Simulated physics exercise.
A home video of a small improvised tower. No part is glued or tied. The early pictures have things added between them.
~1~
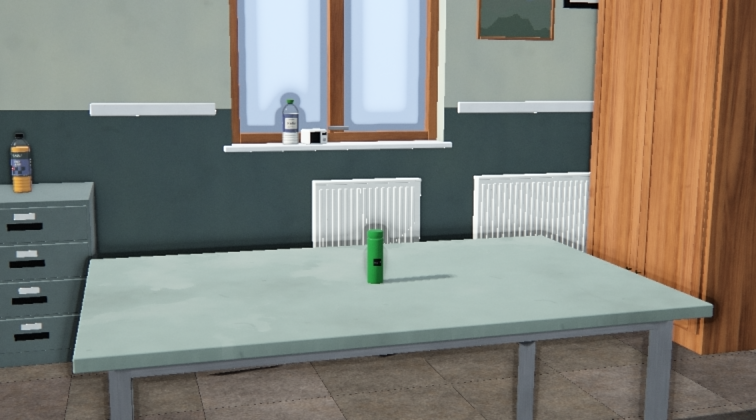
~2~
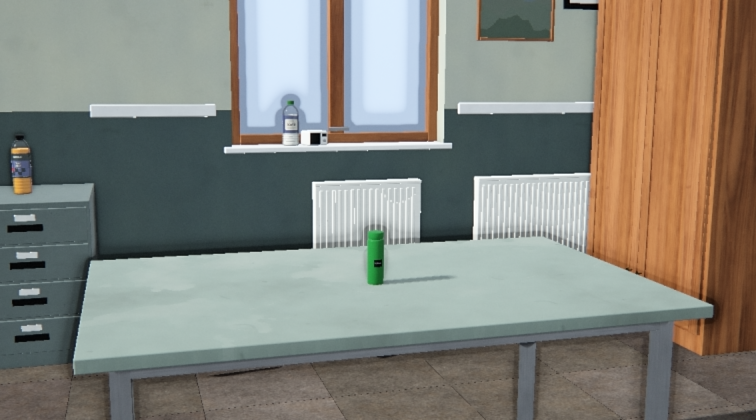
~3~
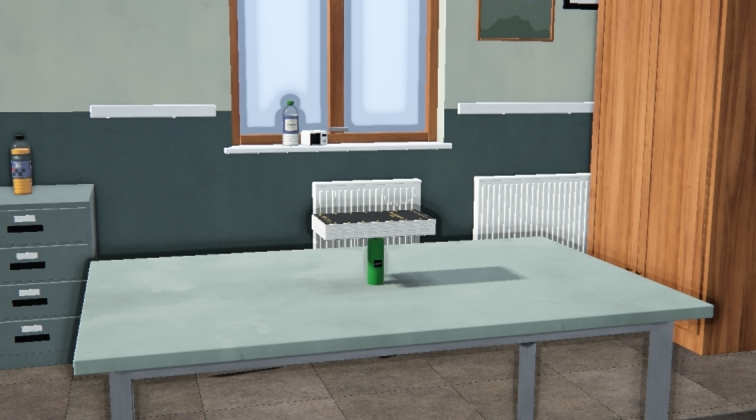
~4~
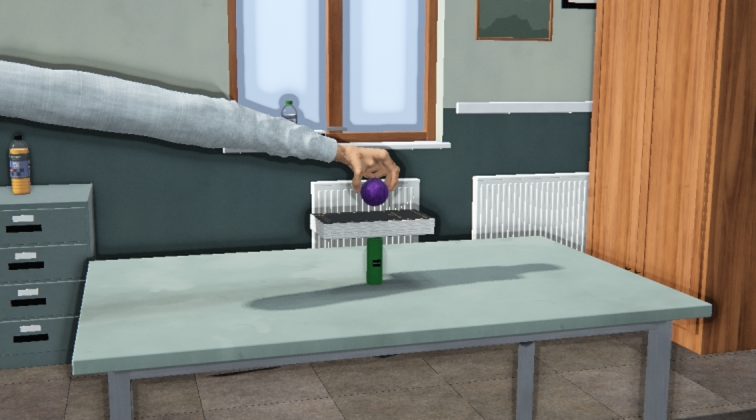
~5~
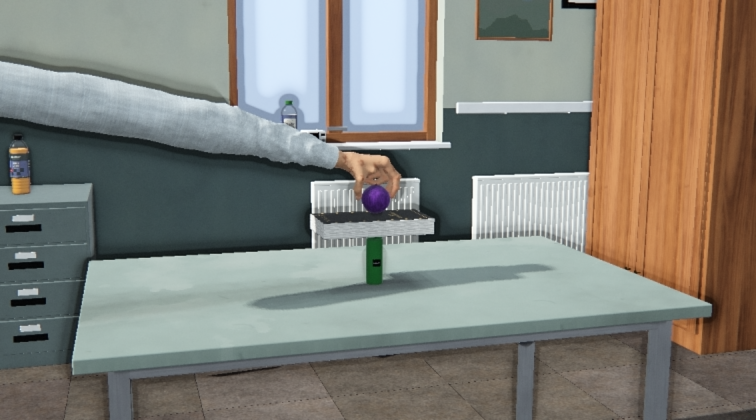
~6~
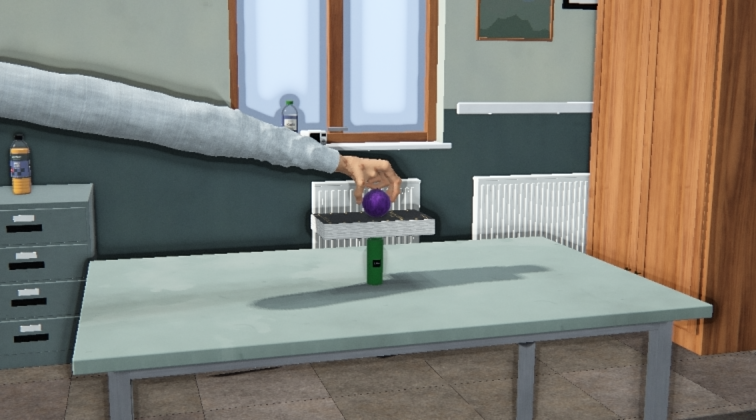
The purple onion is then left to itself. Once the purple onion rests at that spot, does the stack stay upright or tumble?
It ends up in one piece.
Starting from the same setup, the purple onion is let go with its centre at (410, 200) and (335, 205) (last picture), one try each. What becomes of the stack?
Trial 1: Stable. Trial 2: Falls over.
Then, 0.20 s after the last picture, nothing has stirred.
Then, 0.40 s after the last picture, purple onion resting near (376, 203).
At rest, all 3 in place. Seen from the same camera at the end, purple onion near (376, 203). The stack stays up.
